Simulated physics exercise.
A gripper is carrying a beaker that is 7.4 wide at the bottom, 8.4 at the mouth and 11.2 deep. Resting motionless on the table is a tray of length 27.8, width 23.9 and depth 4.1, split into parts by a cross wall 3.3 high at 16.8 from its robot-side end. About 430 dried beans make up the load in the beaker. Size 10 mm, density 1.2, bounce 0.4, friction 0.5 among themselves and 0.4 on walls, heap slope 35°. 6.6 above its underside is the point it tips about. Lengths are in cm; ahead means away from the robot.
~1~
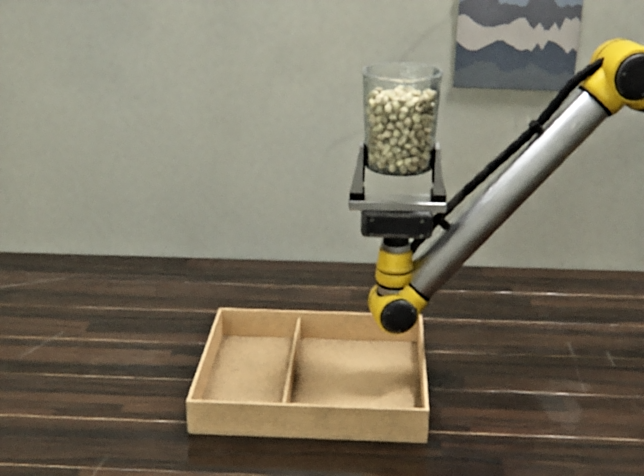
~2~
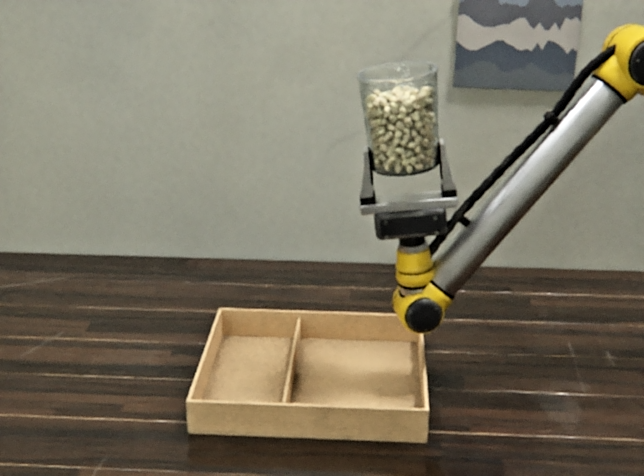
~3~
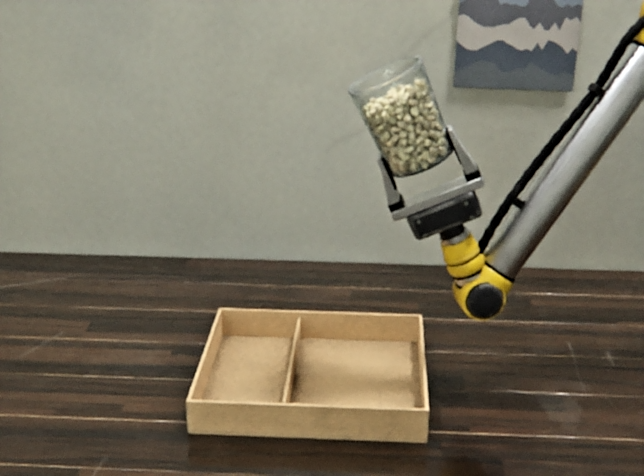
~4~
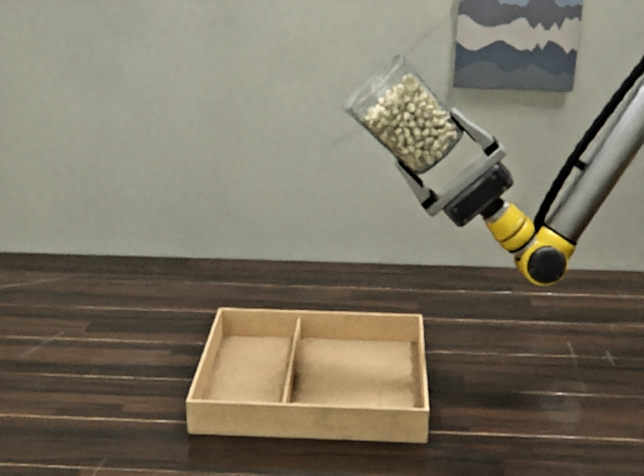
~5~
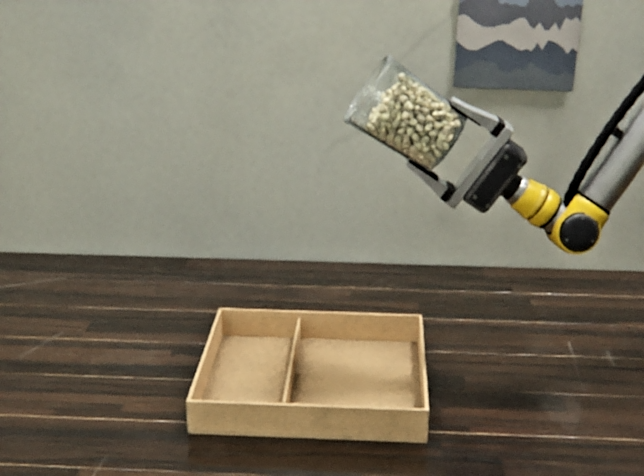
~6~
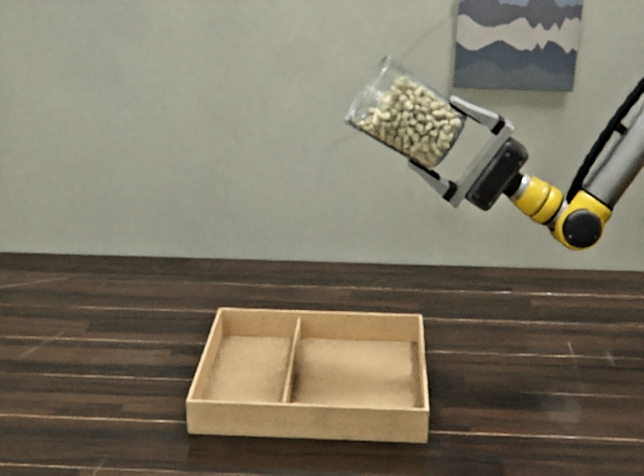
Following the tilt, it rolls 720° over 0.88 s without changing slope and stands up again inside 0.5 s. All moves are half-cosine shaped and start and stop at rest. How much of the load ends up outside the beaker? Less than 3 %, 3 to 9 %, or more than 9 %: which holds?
The share is less than 3 %.
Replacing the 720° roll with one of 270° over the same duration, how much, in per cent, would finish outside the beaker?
In that case it would be around 0 percent.
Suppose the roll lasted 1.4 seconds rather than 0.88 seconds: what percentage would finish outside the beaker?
Then: Approx. 0 %.
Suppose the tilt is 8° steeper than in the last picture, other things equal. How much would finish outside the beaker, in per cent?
Estimate: Close to 0 %.
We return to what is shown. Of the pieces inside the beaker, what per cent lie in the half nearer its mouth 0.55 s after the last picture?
Roughly 40 per cent.
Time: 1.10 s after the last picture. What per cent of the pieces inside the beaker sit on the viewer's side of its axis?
That comes to around 50 per cent.
Then, 0.55 s later, tipped 58°, highest piece 41 above the table; 427 in the beaker.
Then, 1.10 s later, tipped 34°, highest piece 40 above the table; 426 in the beaker, 1 in flight or on a rim.
Then, 1.58 s later, upright, highest piece 40 above the table; 426 in the beaker, 1 in the robot-side part.
Then, 2.28 s later, upright, highest piece 40 above the table; 426 in the beaker, 1 in the robot-side part.
At rest, 426 in the beaker, 1 in the robot-side part. That is 0 % outside the beaker.
